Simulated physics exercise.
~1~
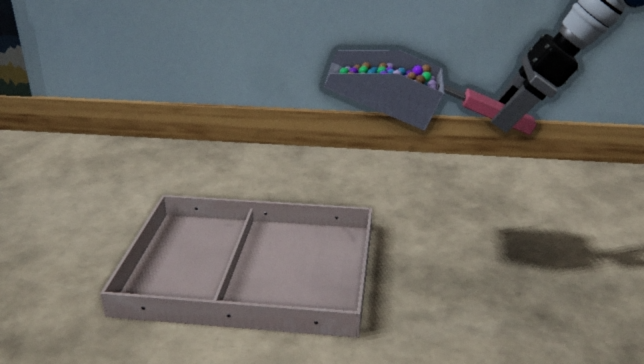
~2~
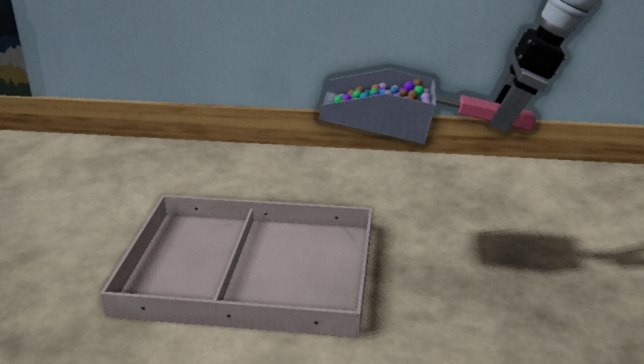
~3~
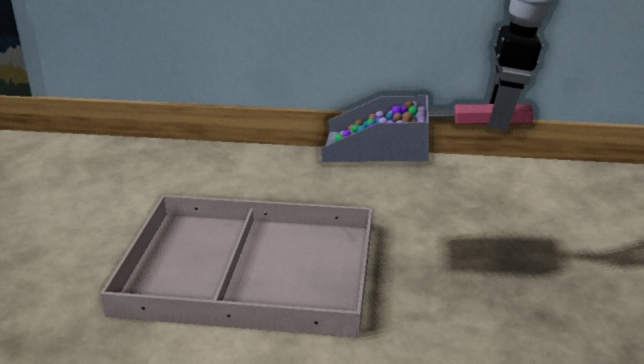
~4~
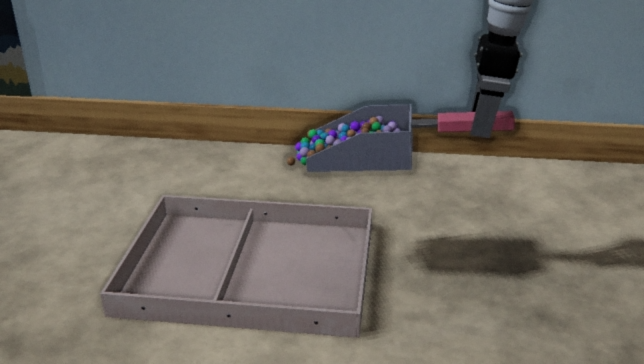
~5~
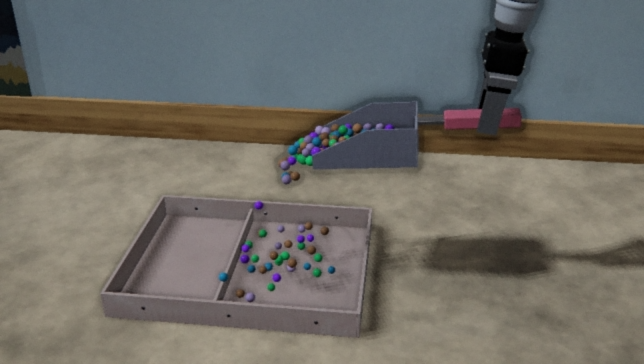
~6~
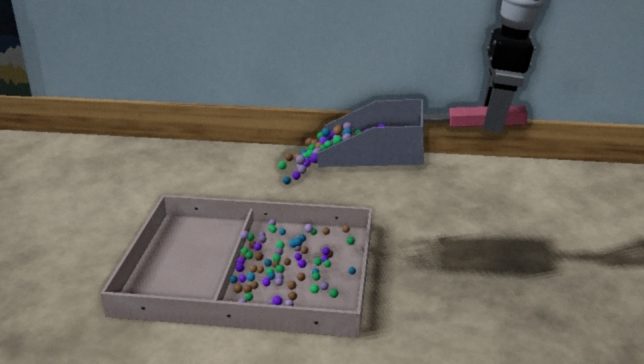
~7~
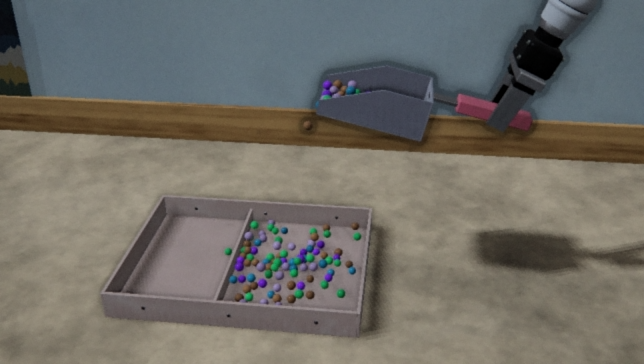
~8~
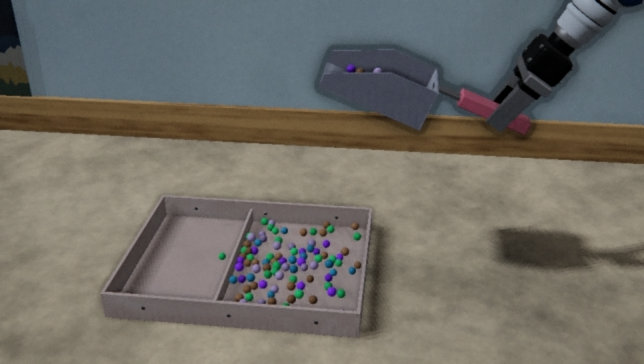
Above a mottled surface, a robot arm tipping a grey scoop, spilling colourful balls into a divided tray's right section, then tilting back.
